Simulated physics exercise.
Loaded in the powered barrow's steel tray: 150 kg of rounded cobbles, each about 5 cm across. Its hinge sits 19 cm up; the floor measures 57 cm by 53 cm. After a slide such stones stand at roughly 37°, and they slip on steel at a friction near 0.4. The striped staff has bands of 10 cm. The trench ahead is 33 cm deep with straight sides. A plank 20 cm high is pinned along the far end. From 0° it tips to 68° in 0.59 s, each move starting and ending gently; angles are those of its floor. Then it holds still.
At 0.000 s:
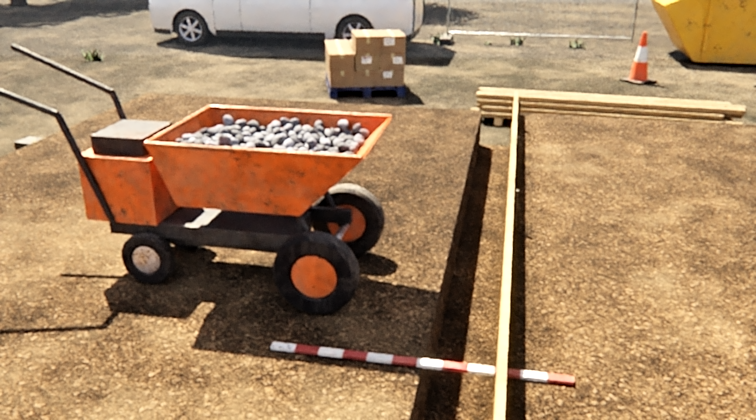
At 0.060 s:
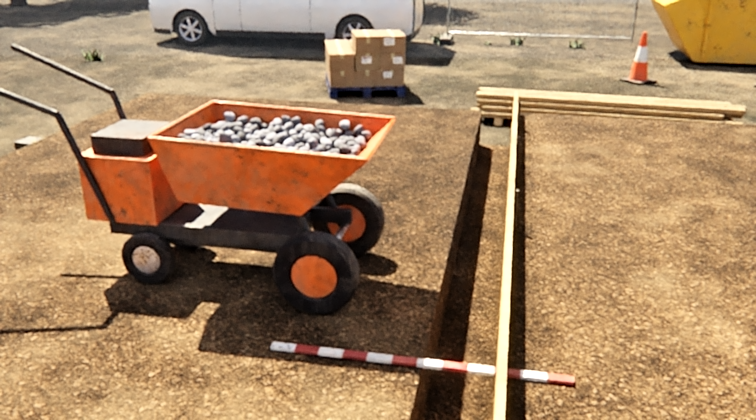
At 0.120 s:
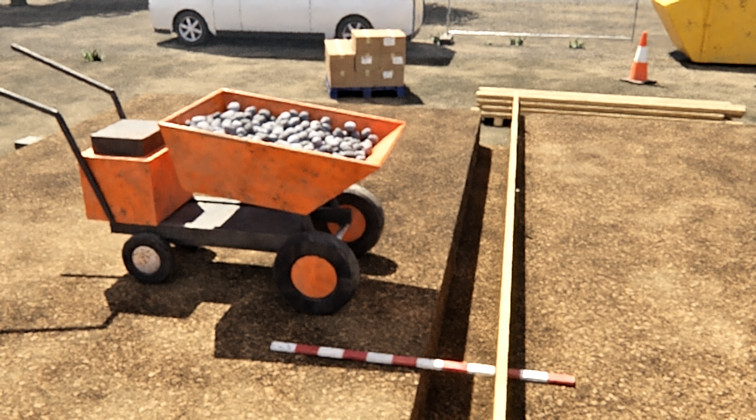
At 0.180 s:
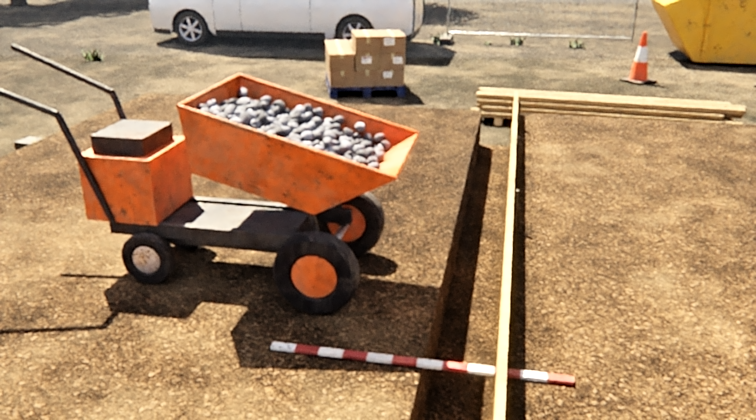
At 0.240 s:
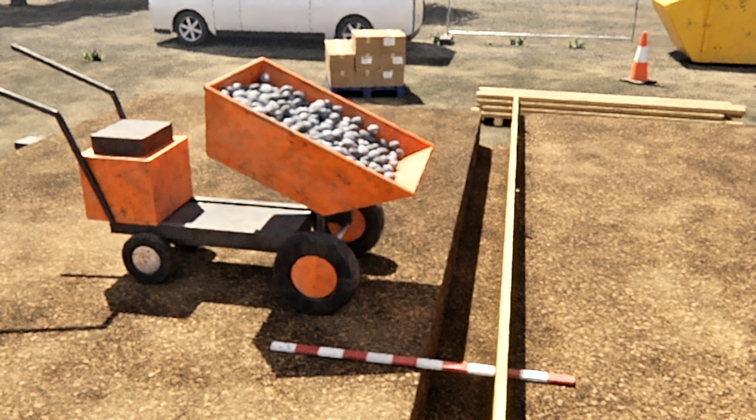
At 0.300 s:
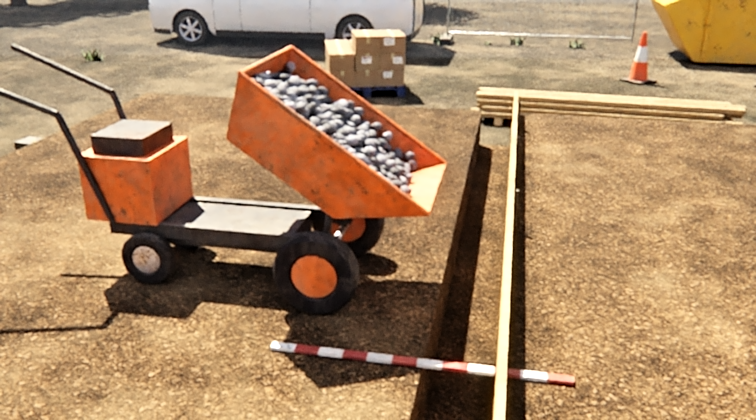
An orange powered barrow standing beside a trench, its tray of grey stones tilting steadily down to the right as the back rises.
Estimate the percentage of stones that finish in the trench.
Close to 67 in a hundred.
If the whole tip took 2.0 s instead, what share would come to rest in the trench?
It would be near 90 per cent.
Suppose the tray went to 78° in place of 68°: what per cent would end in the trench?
Then about 70 per cent.
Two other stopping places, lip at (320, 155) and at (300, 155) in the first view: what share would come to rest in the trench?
About 100 and 90 per cent.
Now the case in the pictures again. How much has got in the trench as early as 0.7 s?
Some 20 per cent.
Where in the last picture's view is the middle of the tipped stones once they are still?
Their middle is at about (484, 330).
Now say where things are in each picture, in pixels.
In the first picture, lip at (362, 158), floor tilted 0°, highest stones at (272, 129).
In the second picture, the tray is at 2°, its lip at (367, 160); the top of the load is at (239, 128); the stones move at 0.5 m/s on average.
In the third picture, lip at (379, 167), floor tilted 7°, highest stones at (232, 116); the stones move at 1.0 m/s on average.
In the fourth picture, lip at (395, 178), floor tilted 15°, highest stones at (244, 103); the stones move at 1.4 m/s on average.
In the fifth picture, the tray is at 25°, its lip at (413, 195); the top of the load is at (260, 91); the stones move at 1.6 m/s on average.
In the sixth picture, the tray is at 35°, its lip at (429, 215); the top of the load is at (284, 79); the stones move at 1.7 m/s on average.
After 0.4 s the floor is at 57°; 100 % in the tray; the foremost stones are at (433, 224).
After 0.7 s the floor is at 68°; 77 % in the tray, 19 % in the trench, 4 % past the trench; the foremost stones are at (529, 271).
After 1.0 s the floor is at 68°; 11 % in the tray, 56 % in the trench, 33 % past the trench; the foremost stones are at (720, 317).
After 3.0 s the floor is at 68°; 0 % in the tray, 67 % in the trench, 33 % past the trench; the foremost stones are past the picture's edge.
